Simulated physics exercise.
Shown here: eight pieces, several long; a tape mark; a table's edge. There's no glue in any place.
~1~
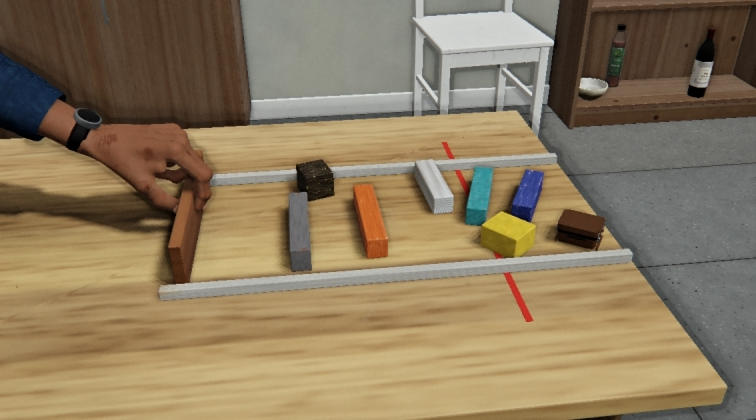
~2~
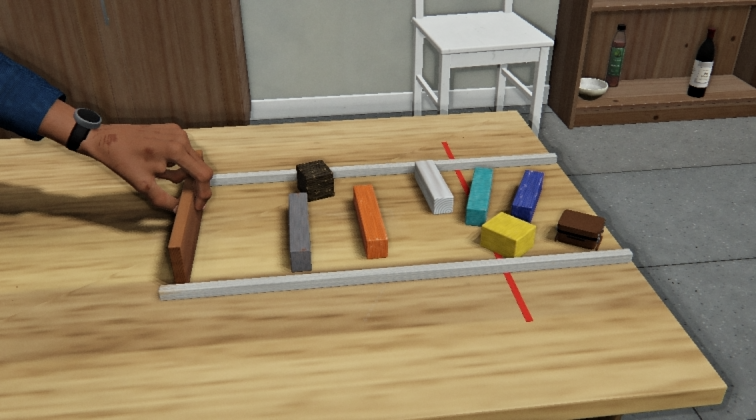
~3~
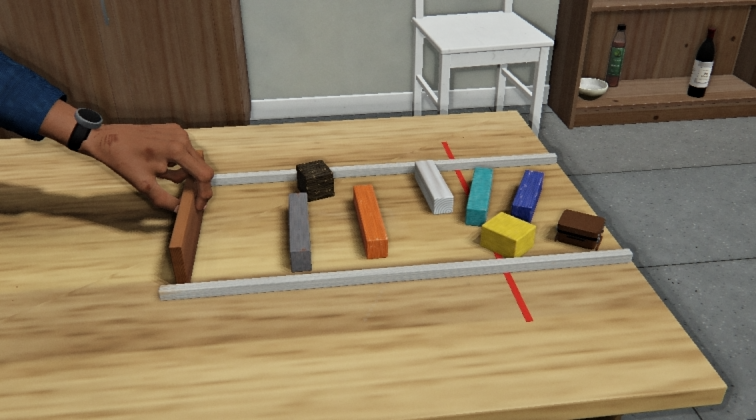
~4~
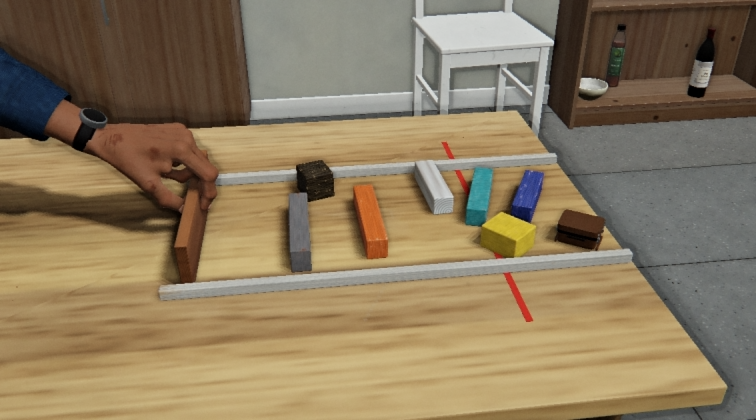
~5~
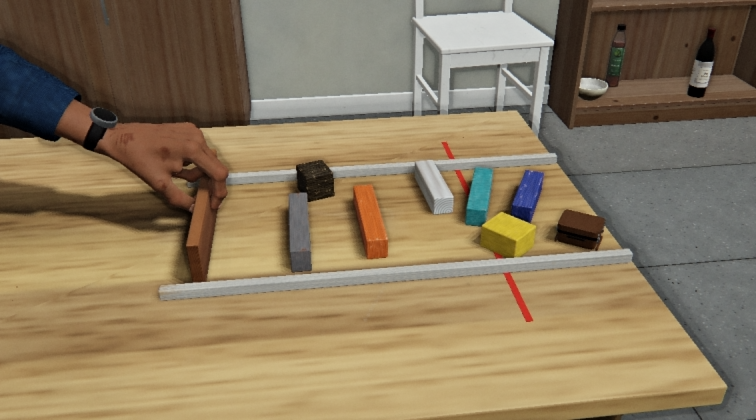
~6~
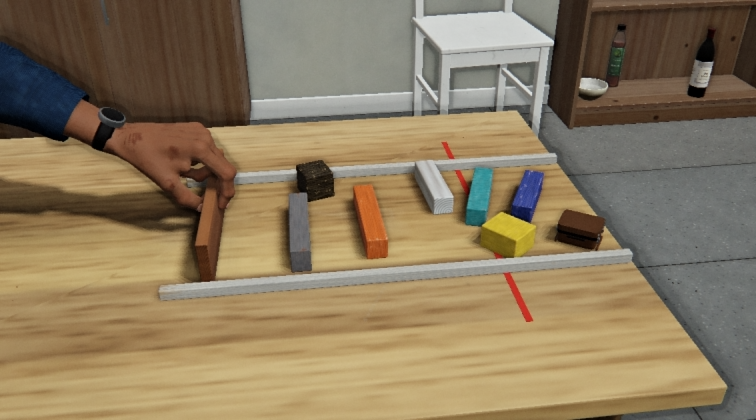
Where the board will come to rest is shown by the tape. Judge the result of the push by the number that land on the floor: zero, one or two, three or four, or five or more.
Most likely, none whatsoever will tumble down.
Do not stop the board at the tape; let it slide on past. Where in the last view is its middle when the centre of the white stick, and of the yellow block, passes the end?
The middle sits near (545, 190) for the first and near (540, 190) for the other.
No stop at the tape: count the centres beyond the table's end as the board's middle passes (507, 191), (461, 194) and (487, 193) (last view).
First 2, next 0, last 0.
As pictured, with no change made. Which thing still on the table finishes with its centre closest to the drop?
It would be the brown case.
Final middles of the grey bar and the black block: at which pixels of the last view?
Positions - first (494, 216), then (478, 172).
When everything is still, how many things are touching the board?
2.
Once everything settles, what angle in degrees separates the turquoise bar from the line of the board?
Roughly 0° out of line.
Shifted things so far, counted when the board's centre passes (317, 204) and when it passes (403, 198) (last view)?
At the first place 2, at the second 4.
Soon after, none off yet; brown case at rest near (580, 231); blue bar at rest near (528, 197); yellow block at rest near (508, 236).
At rest, the number that fall off is zero.
